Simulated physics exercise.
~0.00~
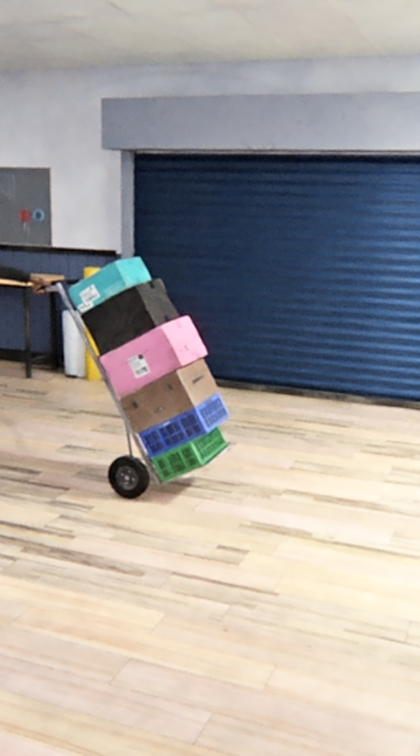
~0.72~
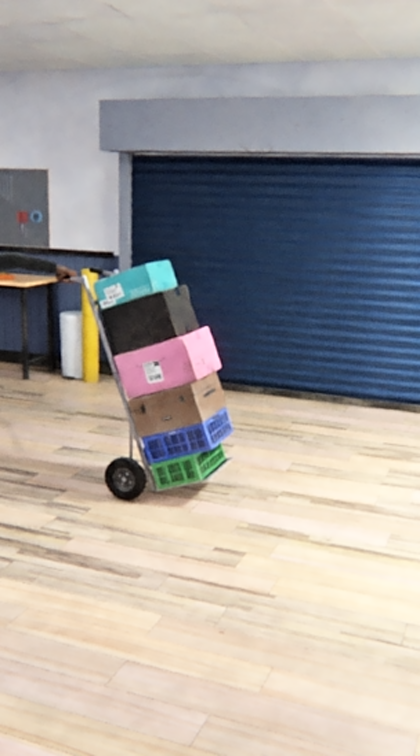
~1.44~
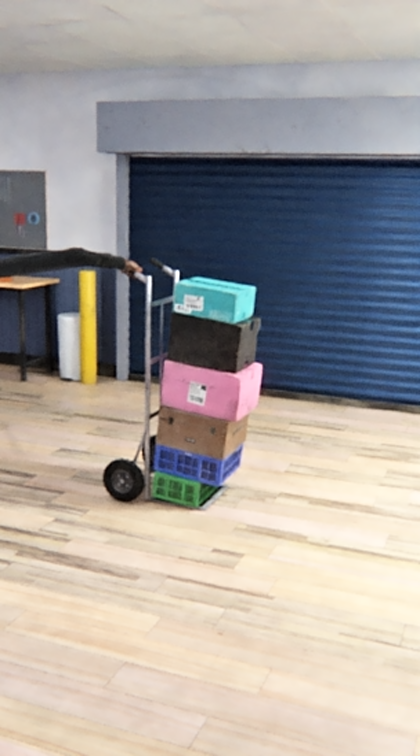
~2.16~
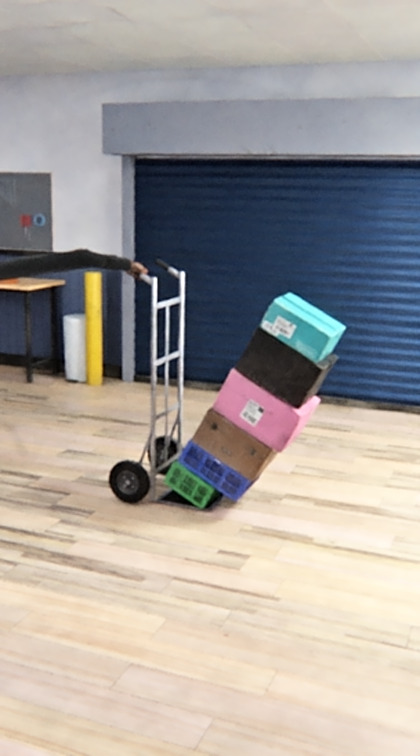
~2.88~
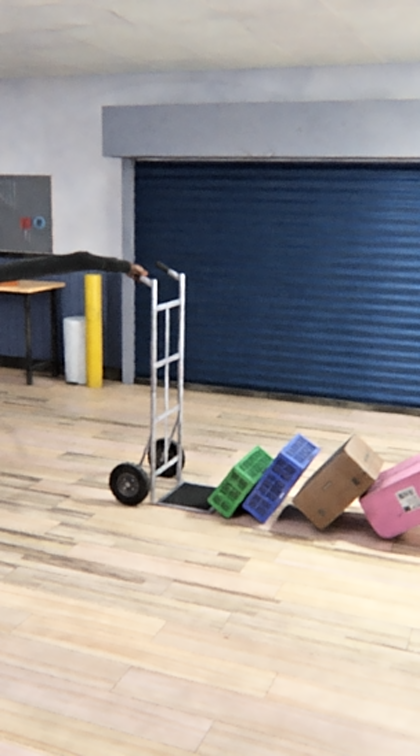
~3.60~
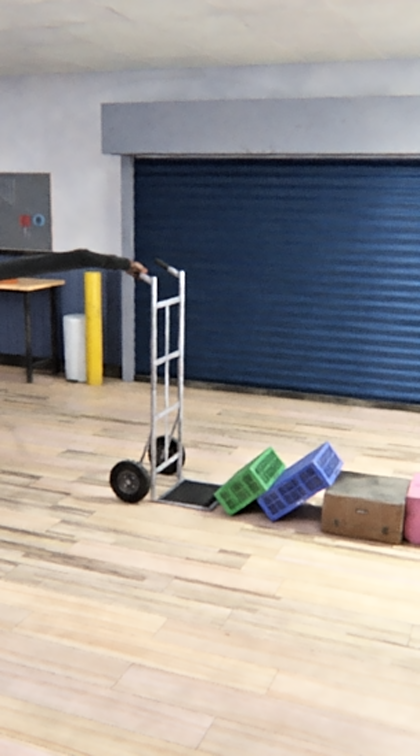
The clip opens on a hand truck leaning back to the left in a room with a blue roller shutter, carrying a stack of turquoise, black, pink and brown boxes above blue and green crates. A dark-sleeved arm at the left grips the handle and swings the truck upright. As the truck stops upright, the whole stack keeps tipping to the right, away from the frame. The boxes topple onto the floor in a row, with the turquoise and black ones out of view. At the end, the green and blue crates lie tilted by the plate, with the brown and pink boxes beyond them.
